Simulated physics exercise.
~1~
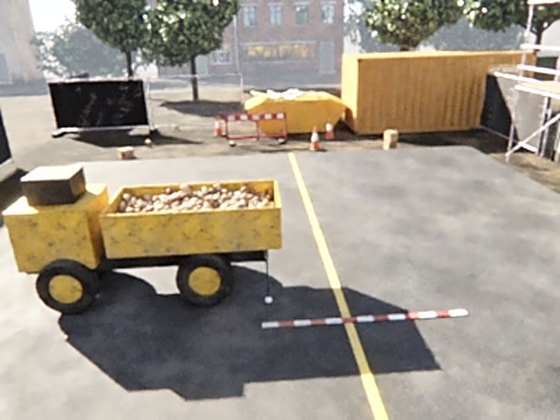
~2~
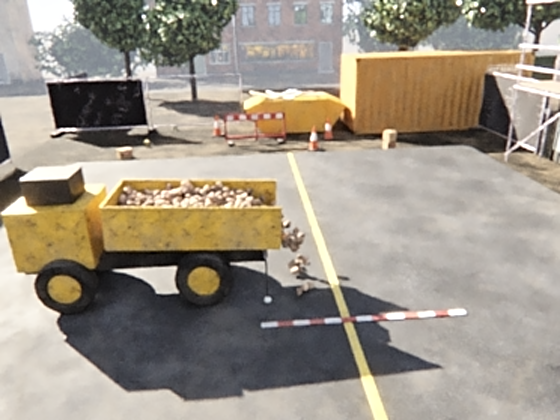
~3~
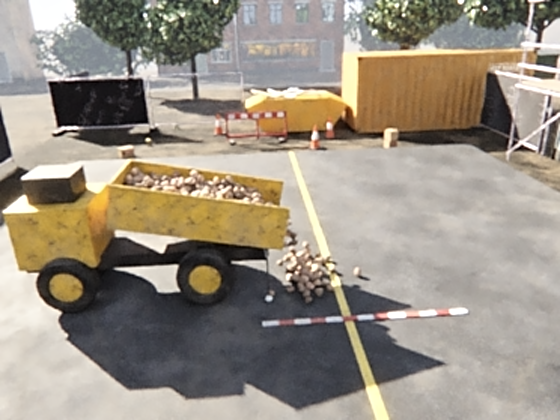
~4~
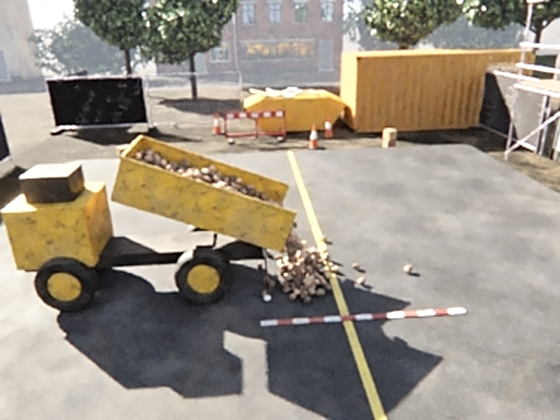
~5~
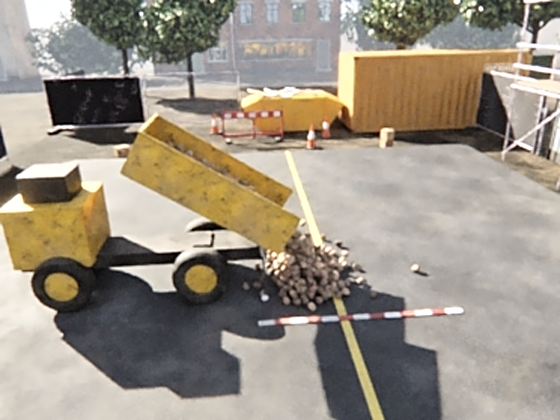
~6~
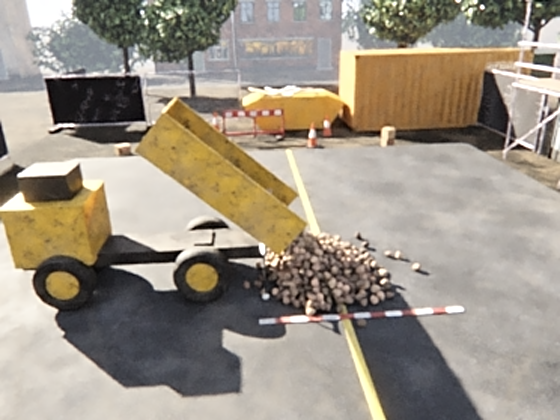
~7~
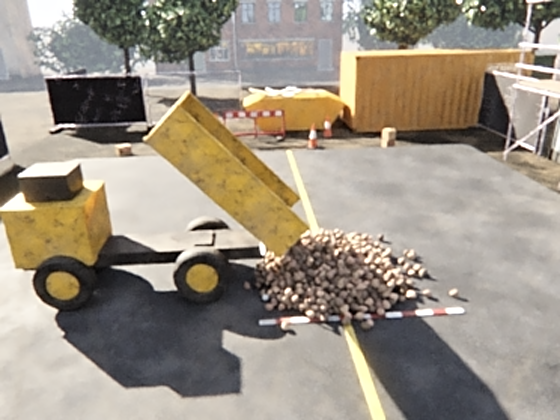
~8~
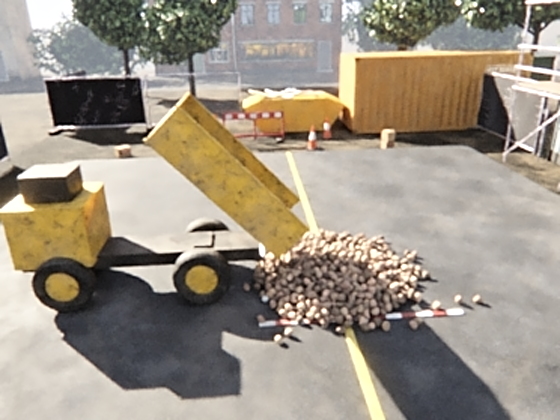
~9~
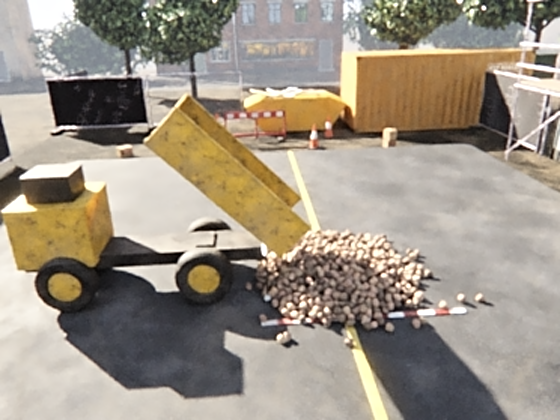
Yellow tipping trailer raising its bed steeply and spilling brown stones into a broad heap across a yellow line and striped staff.
